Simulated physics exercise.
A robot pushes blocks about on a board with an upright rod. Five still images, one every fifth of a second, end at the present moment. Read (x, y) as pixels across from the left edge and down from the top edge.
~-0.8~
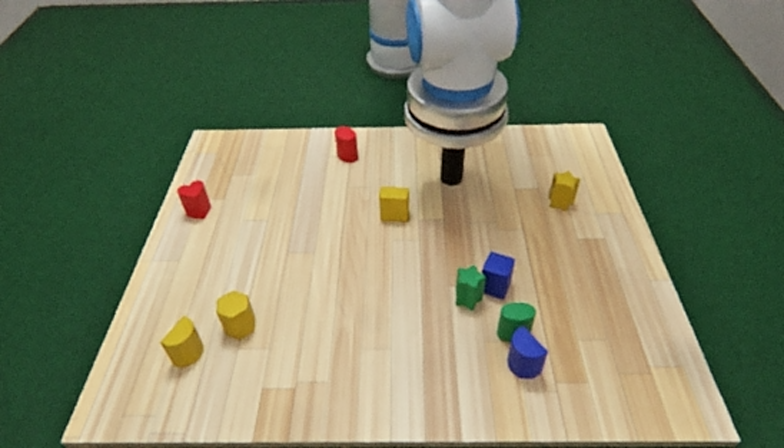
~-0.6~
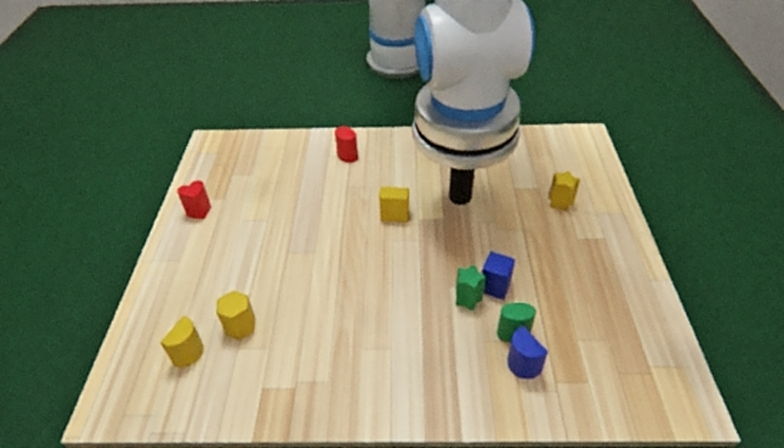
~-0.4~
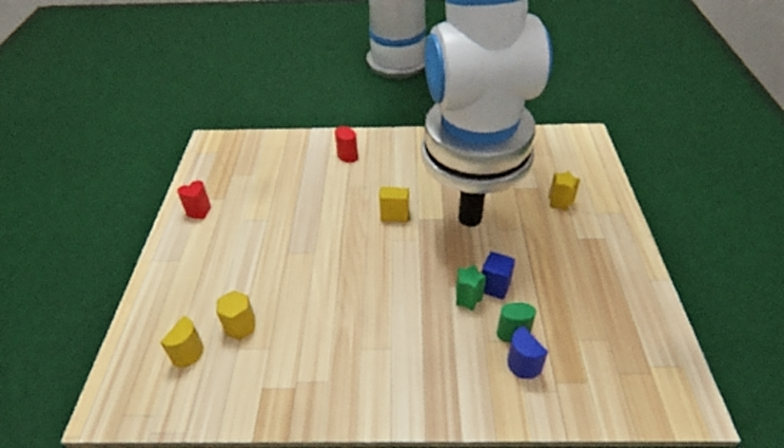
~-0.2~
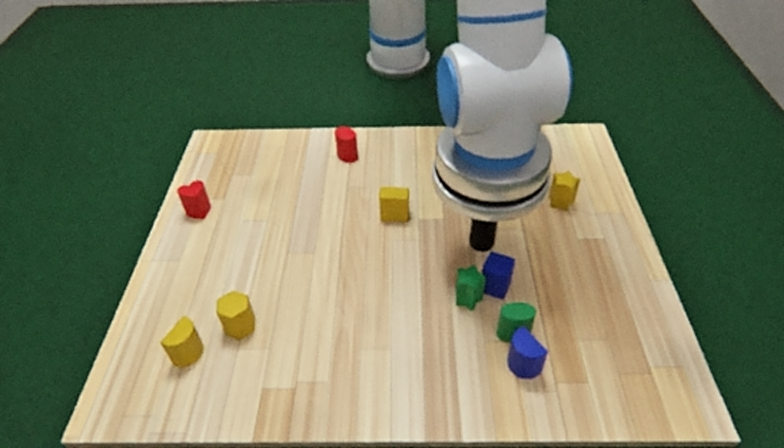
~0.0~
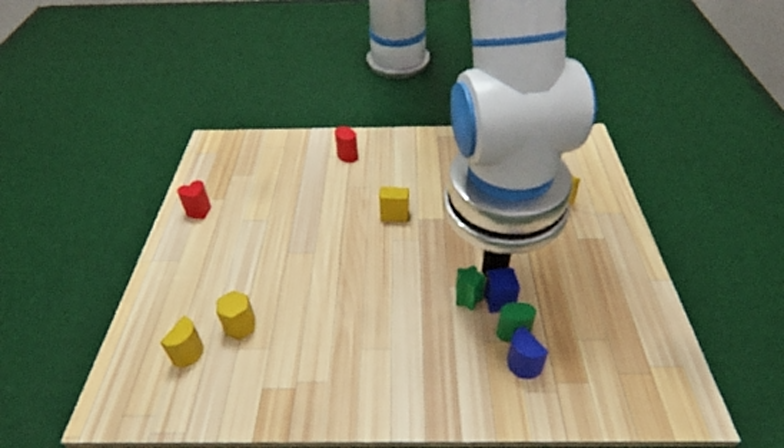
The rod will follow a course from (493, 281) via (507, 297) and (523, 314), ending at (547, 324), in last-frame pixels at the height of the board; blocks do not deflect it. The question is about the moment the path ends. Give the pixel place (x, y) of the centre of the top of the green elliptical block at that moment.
That would be at about pixel (522, 337).
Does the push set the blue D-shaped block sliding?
The answer is yes.
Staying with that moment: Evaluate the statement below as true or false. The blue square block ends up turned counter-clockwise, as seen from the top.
The statement is false.
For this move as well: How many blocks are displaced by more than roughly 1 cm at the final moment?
I'm going with three or more.
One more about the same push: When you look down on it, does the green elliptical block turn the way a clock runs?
Yes, that is what happens.
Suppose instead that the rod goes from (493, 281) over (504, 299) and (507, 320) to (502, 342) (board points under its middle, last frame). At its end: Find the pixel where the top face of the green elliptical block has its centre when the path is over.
The green elliptical block ends near (542, 362).
On the path given first. Halfway along, rod (517, 297); blue square block (520, 306), turned 20° clockwise; green elliptical block (522, 327), turned 20° clockwise; blue D-shaped block (530, 356).
At the end, rod (550, 315); green star block still; blue square block (527, 316), turned 40° clockwise; green elliptical block (522, 337), turned 40° clockwise; blue D-shaped block (528, 362), turned 25° anticlockwise.
